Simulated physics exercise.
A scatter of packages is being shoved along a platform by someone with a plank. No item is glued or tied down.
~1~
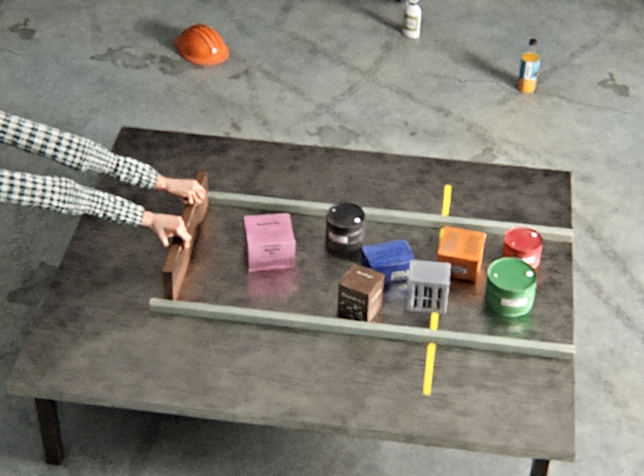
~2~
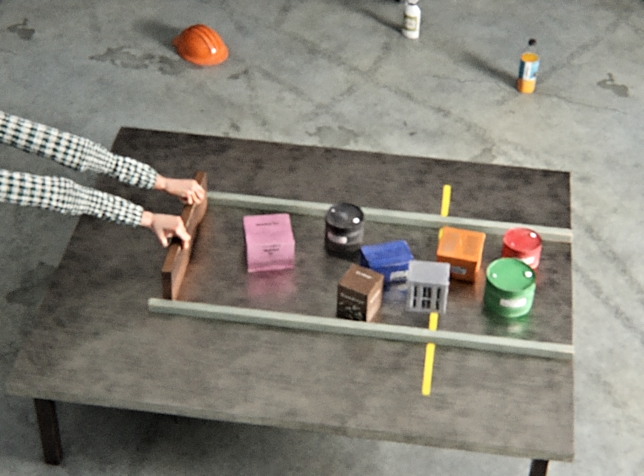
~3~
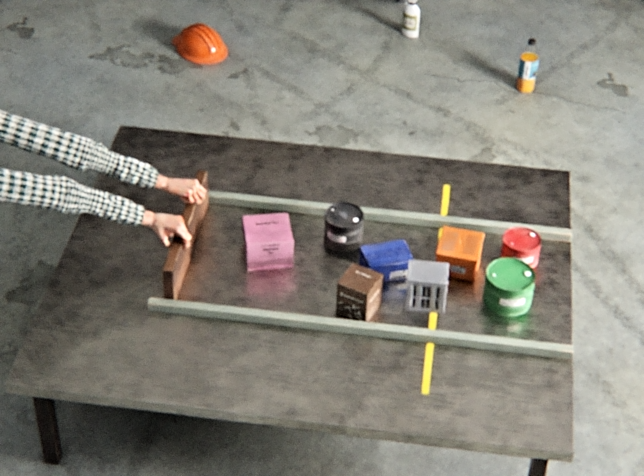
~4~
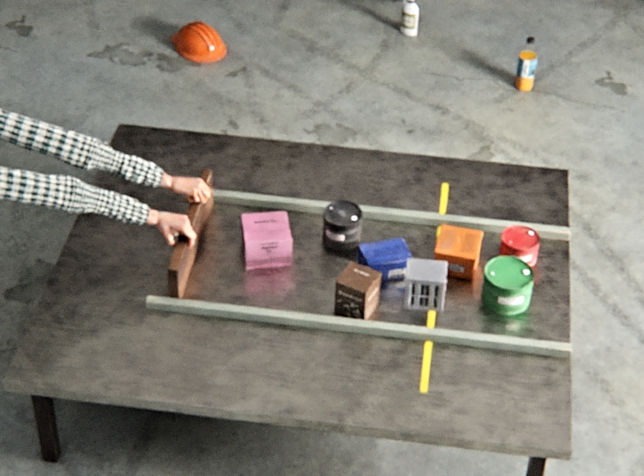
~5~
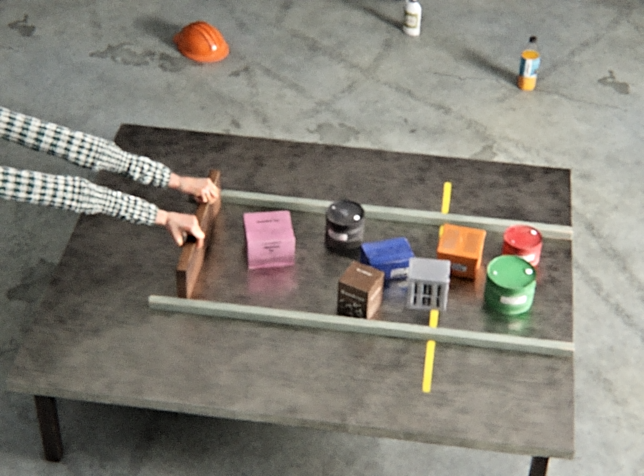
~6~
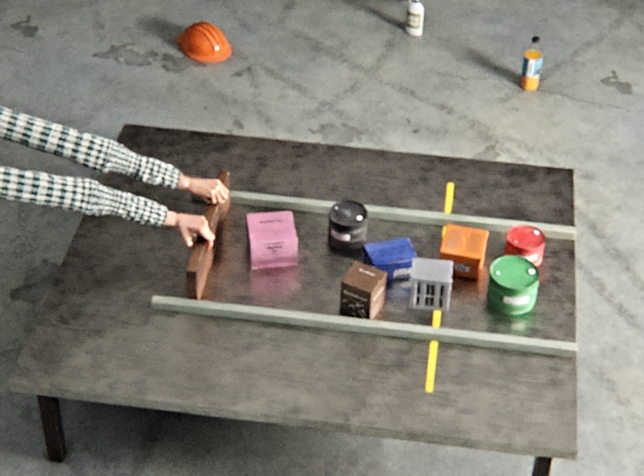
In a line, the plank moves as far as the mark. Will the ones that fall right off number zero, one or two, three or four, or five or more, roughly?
They will number zero.
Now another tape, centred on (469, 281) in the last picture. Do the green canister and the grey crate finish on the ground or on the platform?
Outcome - green canister: It does not stay; grey crate: It stays where it is.
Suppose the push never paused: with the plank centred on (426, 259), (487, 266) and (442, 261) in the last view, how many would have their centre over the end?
Taking the three positions in turn, the counts come to 0, 1 and 0.
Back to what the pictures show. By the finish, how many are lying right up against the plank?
In total, 3.
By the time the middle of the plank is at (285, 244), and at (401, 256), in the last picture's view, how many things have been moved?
1 by the first point, 8 by the second.
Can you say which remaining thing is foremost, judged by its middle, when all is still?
That one's the green canister.
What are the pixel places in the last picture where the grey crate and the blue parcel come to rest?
The grey crate comes to rest at (493, 301), and the blue parcel comes to rest at (513, 286).
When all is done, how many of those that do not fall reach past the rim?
That comes to 1 of them.
Soon after, none off yet; red canister at rest near (525, 247); green canister at rest near (513, 285); orange tote at rest near (463, 252).
After that, none off yet; red canister at rest near (525, 247); green canister at rest near (513, 285); orange tote displaced a little near (478, 253).
In the end, the number that fall off is zero.
